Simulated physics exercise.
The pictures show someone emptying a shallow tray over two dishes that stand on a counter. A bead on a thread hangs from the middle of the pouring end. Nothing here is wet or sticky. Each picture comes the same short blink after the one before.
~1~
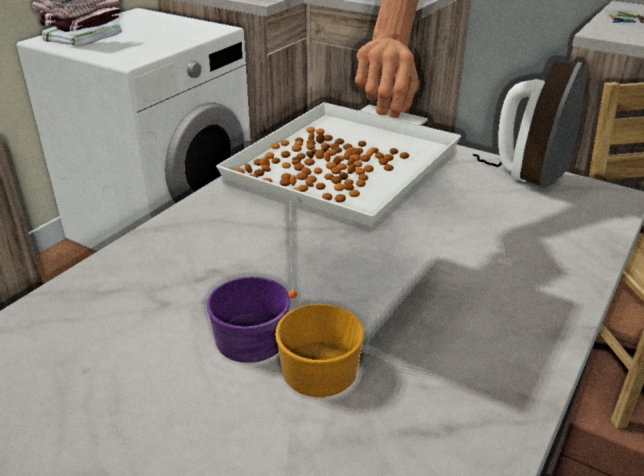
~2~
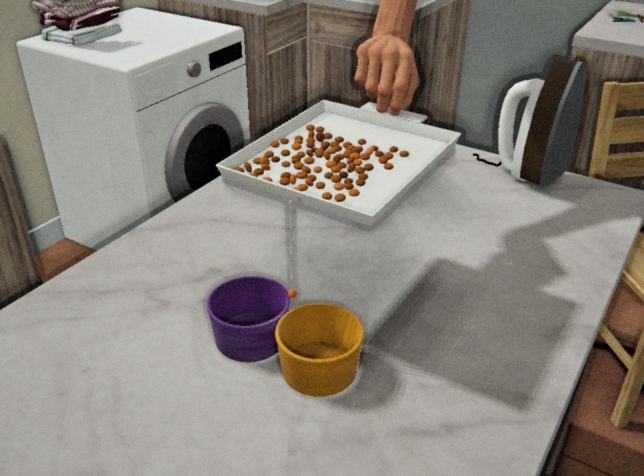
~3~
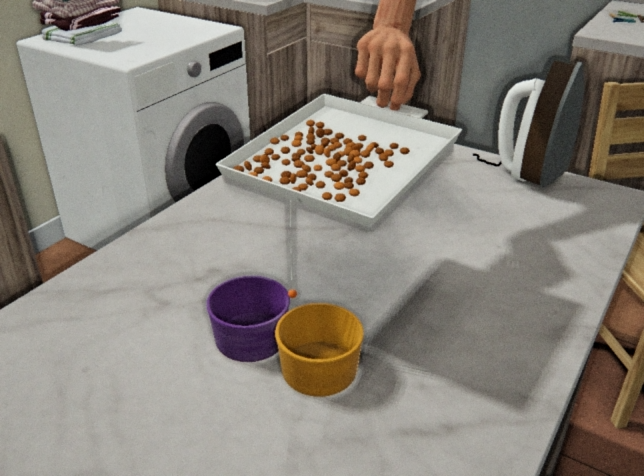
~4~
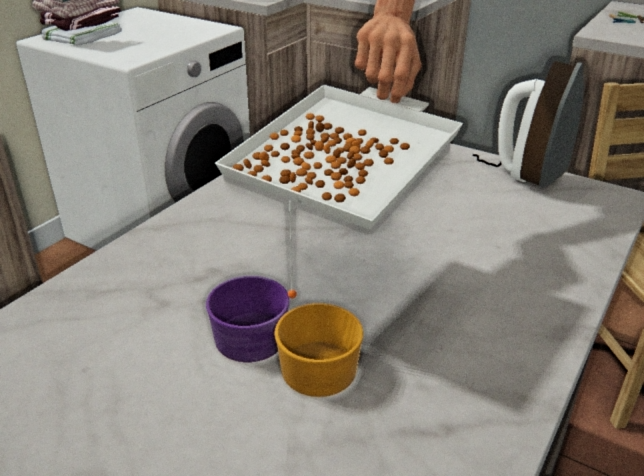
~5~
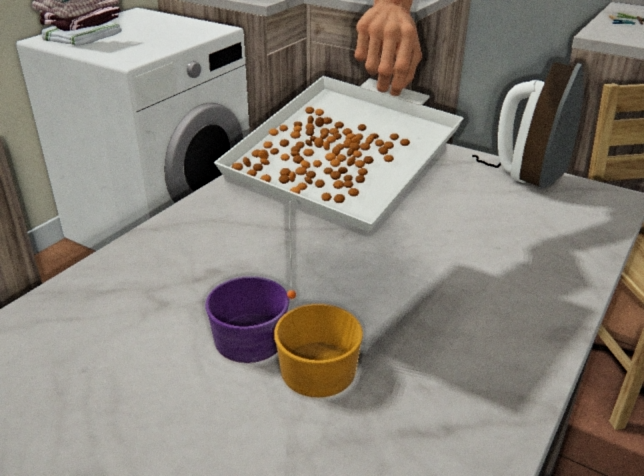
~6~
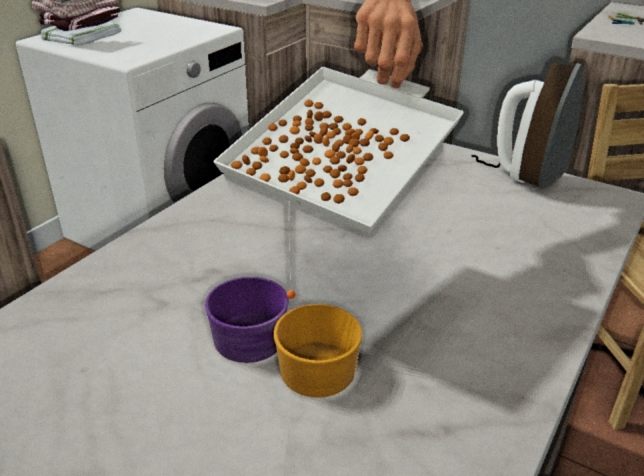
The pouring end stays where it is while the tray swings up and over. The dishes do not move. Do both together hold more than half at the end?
Caught overall: The larger part.
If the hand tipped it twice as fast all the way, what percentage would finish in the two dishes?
Some 60 per cent.
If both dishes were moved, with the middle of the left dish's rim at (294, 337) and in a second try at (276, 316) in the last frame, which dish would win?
The first try: The left-hand dish. The second: The dish on the right.
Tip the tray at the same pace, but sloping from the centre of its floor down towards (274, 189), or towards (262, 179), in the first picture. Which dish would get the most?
The first try: Left. The second: Left.
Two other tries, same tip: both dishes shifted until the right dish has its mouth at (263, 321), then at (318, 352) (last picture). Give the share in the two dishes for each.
First some 10, then 60 per cent.
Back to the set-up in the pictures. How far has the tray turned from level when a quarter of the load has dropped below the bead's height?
At some 90 degrees.
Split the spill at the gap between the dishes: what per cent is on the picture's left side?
Roughly 10 in a hundred.
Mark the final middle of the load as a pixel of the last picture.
Around (326, 375).
Shortly afterwards, tray tipped steeply; the whole lot on the tray.
Next, tray tipped right over; a little on the tray; near half in the right dish; only a few in the left dish; near a quarter outside both; near a quarter in the air.
Some moments later, tray tipped past a quarter turn; near two thirds in the right dish; only a few in the left dish; near a third outside both.
In the end, tray tipped past a quarter turn; near two thirds in the right dish; only a few in the left dish; near a third outside both.
